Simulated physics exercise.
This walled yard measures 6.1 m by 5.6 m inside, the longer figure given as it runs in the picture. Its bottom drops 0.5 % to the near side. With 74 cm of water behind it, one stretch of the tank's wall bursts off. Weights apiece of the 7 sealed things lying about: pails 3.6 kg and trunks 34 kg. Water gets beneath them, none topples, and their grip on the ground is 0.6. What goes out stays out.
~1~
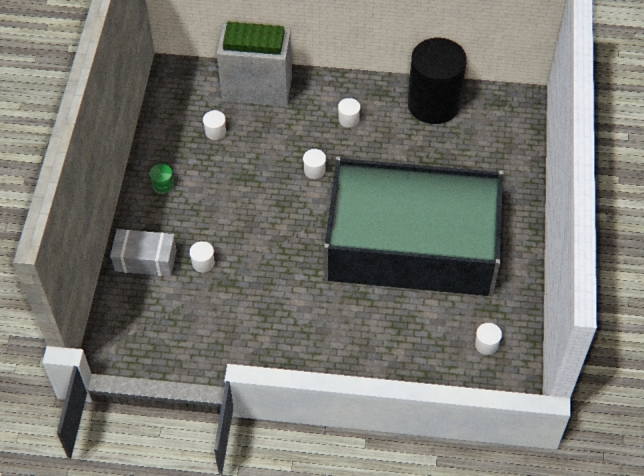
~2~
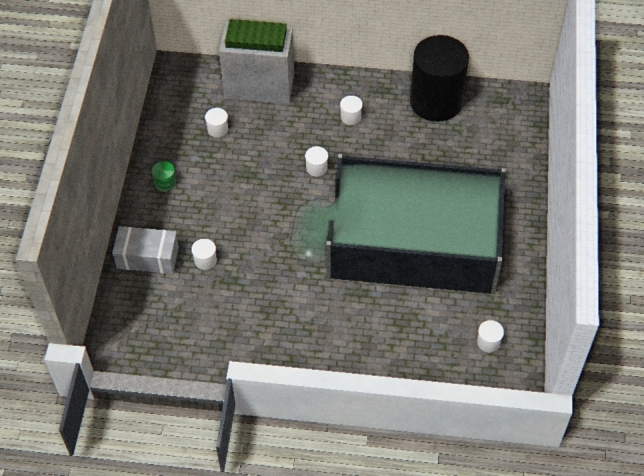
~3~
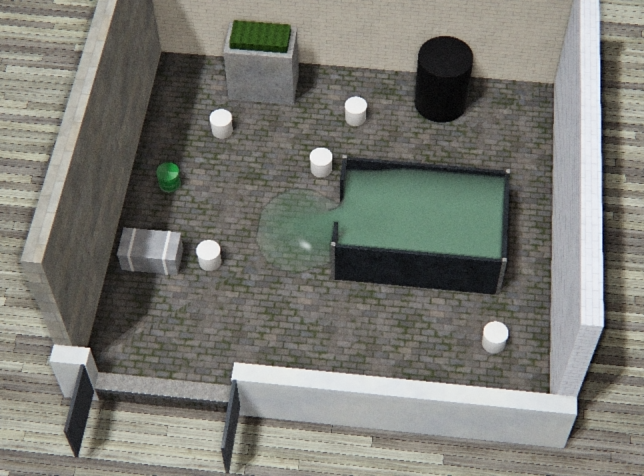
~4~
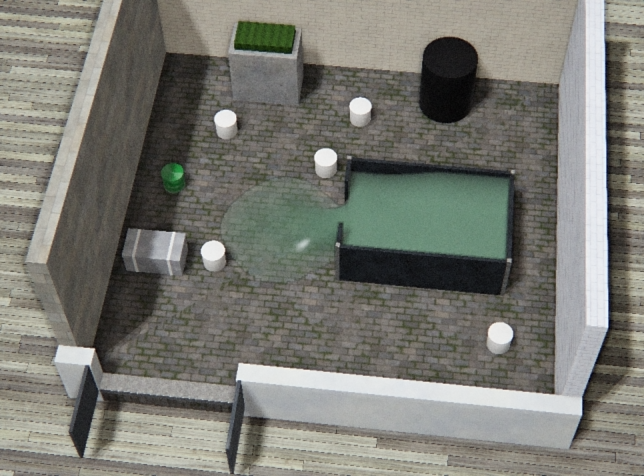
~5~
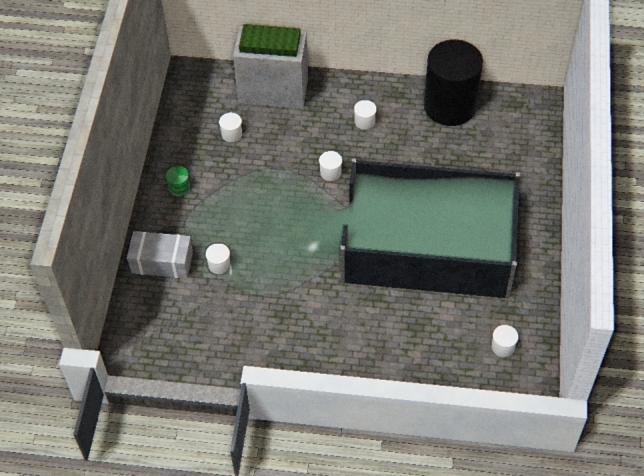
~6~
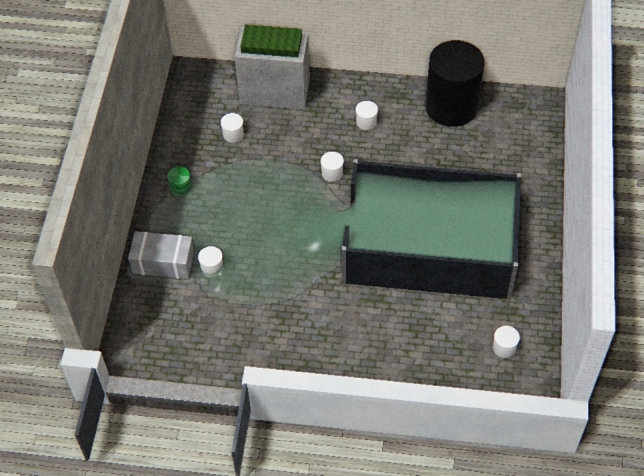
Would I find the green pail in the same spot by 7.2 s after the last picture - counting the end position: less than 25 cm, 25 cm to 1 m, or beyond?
The green pail ends far away.
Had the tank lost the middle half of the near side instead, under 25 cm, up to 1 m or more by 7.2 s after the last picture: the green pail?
Then the green pail slides a little.
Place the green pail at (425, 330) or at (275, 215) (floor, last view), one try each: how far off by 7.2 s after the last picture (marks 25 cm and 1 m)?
In that order: It barely shifts; it gets carried off.
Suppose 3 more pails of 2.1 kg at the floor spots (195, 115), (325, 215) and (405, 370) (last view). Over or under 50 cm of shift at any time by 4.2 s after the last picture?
In that order: Past it, more, less.
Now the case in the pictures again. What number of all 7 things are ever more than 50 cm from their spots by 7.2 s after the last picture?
5 of them.
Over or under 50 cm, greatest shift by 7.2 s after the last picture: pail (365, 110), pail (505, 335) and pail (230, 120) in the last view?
In that order: Short of it, under, over.
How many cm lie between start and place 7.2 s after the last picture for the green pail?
Roughly 150 cm.
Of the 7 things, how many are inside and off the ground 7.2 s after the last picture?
4 of them.
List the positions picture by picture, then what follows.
The green pail at (161, 173) rests on the ground; 3.2 m2 under water; 0 of 7 have shifted, in the first picture.
The green pail at (163, 170) rests on the ground; water covers 3.6 m2; 0 of 7 have shifted, in the second picture.
The green pail at (167, 171), on the bottom; water covers 4.4 m2; 0 of 7 have shifted, in the third picture.
The green pail at (172, 172) rests on the ground; 5.4 m2 under water; 0 of 7 have shifted, in the fourth picture.
The green pail at (177, 175) rests on the ground; water covers 6.6 m2; 0 of 7 have shifted, in the fifth picture.
The green pail at (179, 175), on the bottom; water covers 8.0 m2; 1 of 7 have shifted, in the sixth picture.
Then, 0.9 s after the last picture the green pail is near (154, 146), 0.6 m from its start, afloat; 0 of 7 are out; 1 afloat.
Then, 2.8 s after the last picture the green pail is near (195, 46), 2.3 m from its start, afloat; 1 of 7 are out; 2 afloat.
Then, 4.8 s after the last picture the green pail is near (217, 59), 2.1 m from its start, afloat; 1 of 7 are out; 2 afloat.
Then, 7.2 s after the last picture the green pail is near (219, 84), 1.7 m from its start, afloat; 1 of 7 are out; 4 afloat.
